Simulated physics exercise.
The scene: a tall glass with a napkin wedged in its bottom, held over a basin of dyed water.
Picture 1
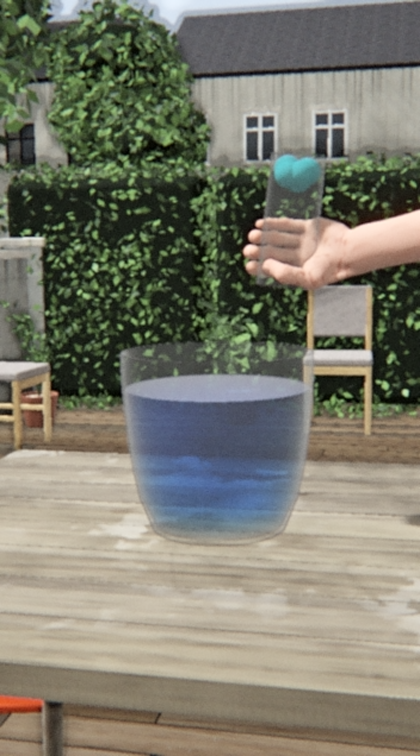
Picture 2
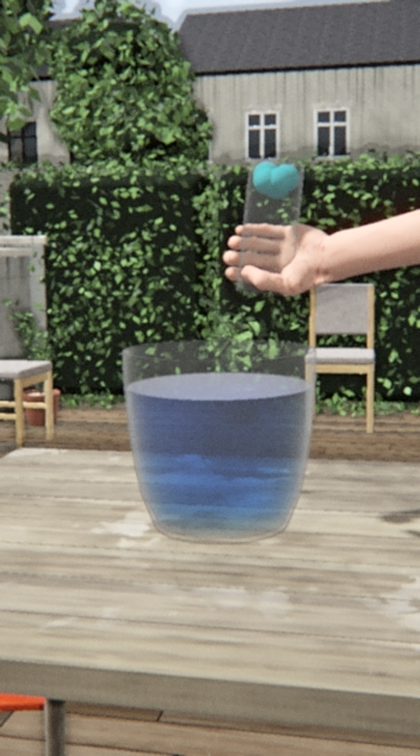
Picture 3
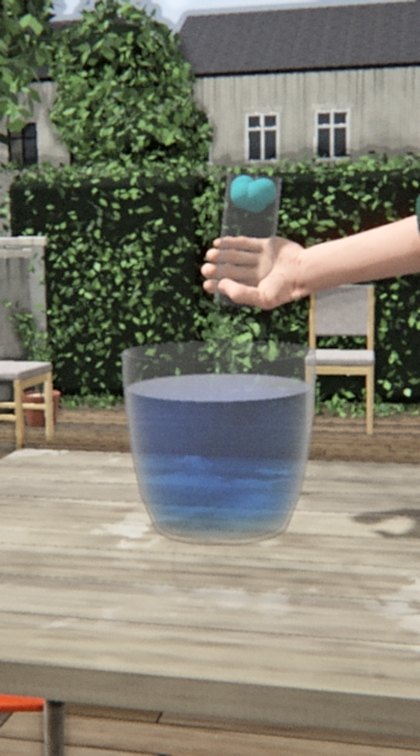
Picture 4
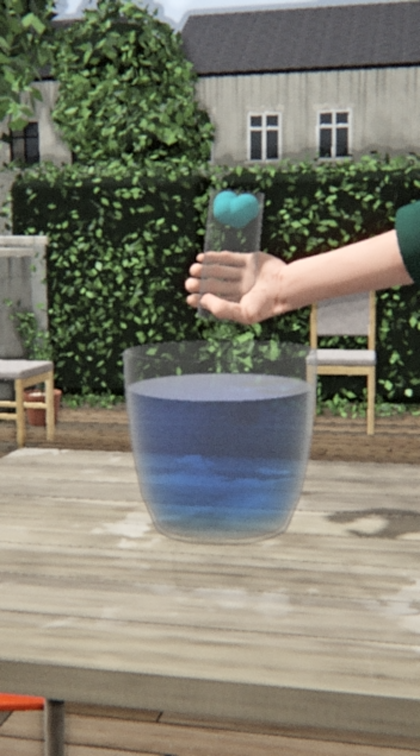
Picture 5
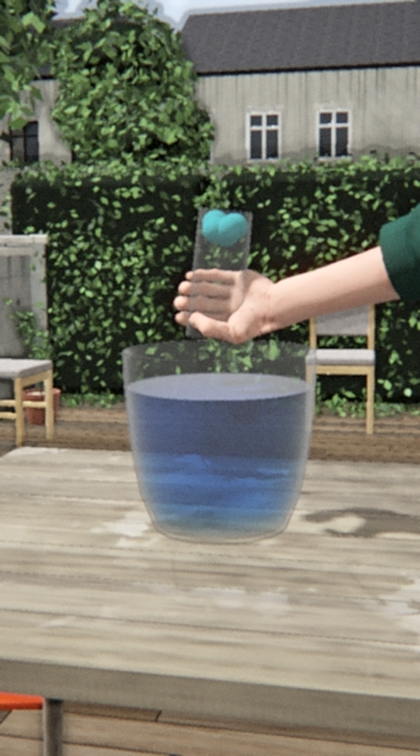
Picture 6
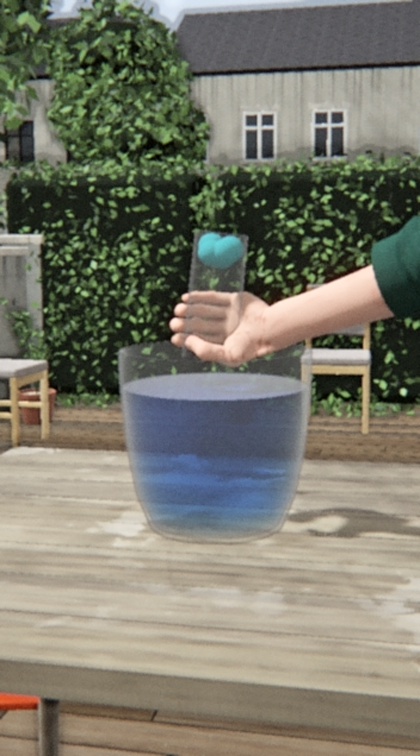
A hand held an upside-down clear glass with a bright turquoise wad inside, moving it left and downward over a see-through basin of blue water on a wooden table until it was just above the surface.
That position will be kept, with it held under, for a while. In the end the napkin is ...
Still dry.
Shortly, the tall glass enters the dyed water.
Then, air is trapped inside and holds the level down.
At the finish, the tall glass is under, still full of air, and the napkin is dry.
